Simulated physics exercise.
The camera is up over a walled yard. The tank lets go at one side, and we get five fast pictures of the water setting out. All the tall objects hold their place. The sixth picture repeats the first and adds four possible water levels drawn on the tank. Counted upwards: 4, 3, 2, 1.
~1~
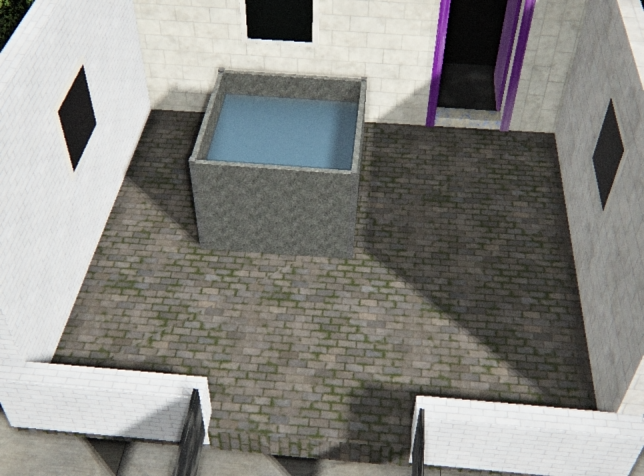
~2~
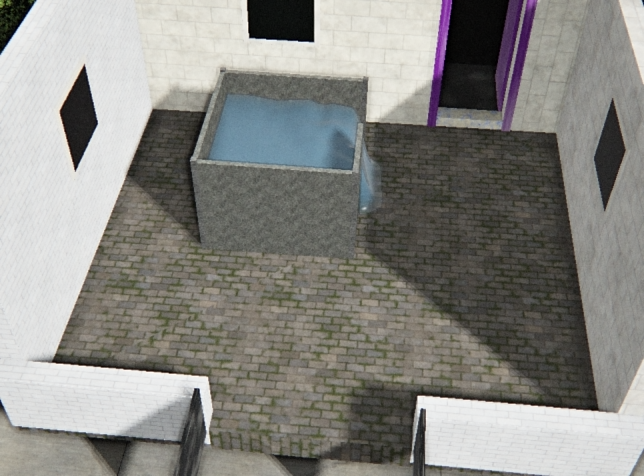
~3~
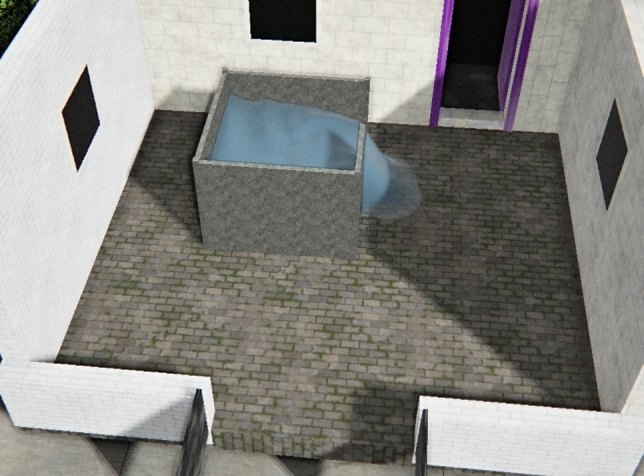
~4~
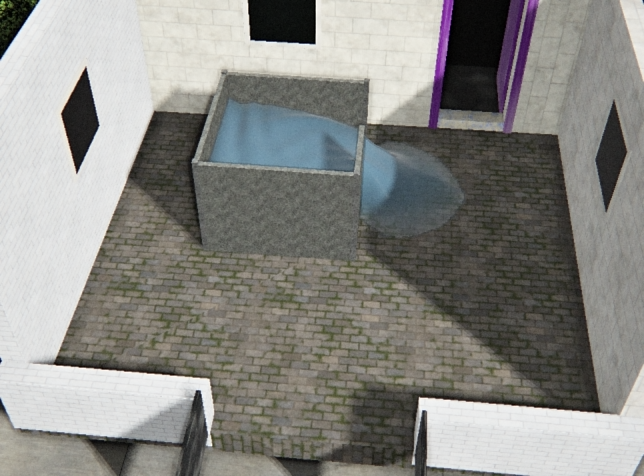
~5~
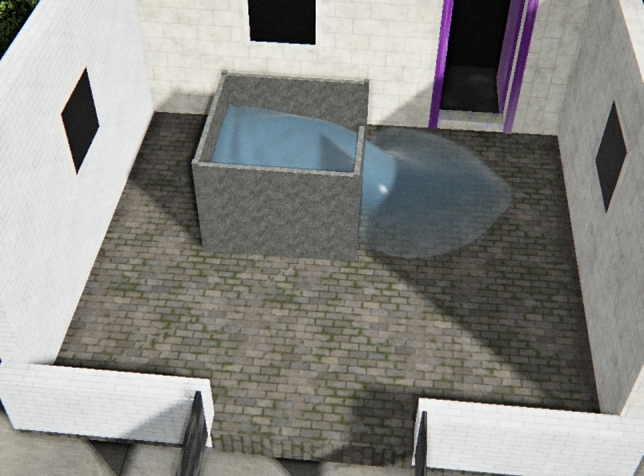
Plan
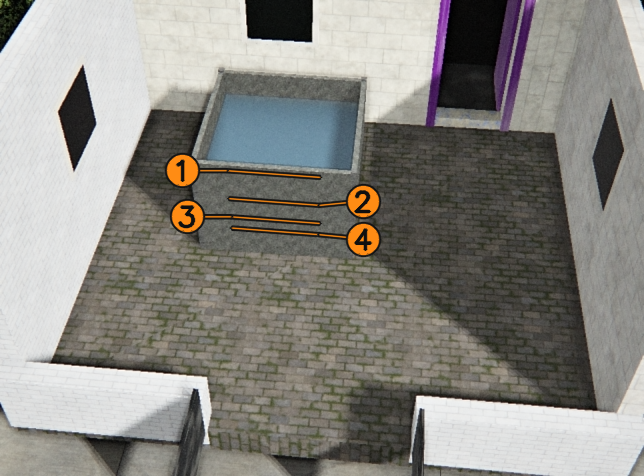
The footage shows a walled, paved yard with a stone tank of still water near a purple doorway; water then pours from the tank's right side and spreads across the paving in a widening fan toward the right.
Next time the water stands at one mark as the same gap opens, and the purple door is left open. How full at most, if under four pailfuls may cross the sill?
Go for 3.
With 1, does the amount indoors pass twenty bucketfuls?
Yes, it does.
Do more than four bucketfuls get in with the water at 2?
Yes, it does.
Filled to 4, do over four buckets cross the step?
No.
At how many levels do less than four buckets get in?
Two of the four.
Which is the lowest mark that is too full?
That would be 2.
In orange, 1 at (273, 174); 2 at (274, 202); 3 at (275, 220); 4 at (275, 231); from the bottom up 4, 3, 2, 1.
For mark 1, dozens of bucketfuls pour in.
For mark 2, about 12 bucketfuls get in.
For mark 3, a bucket or two gets in.
For mark 4, nothing gets over.
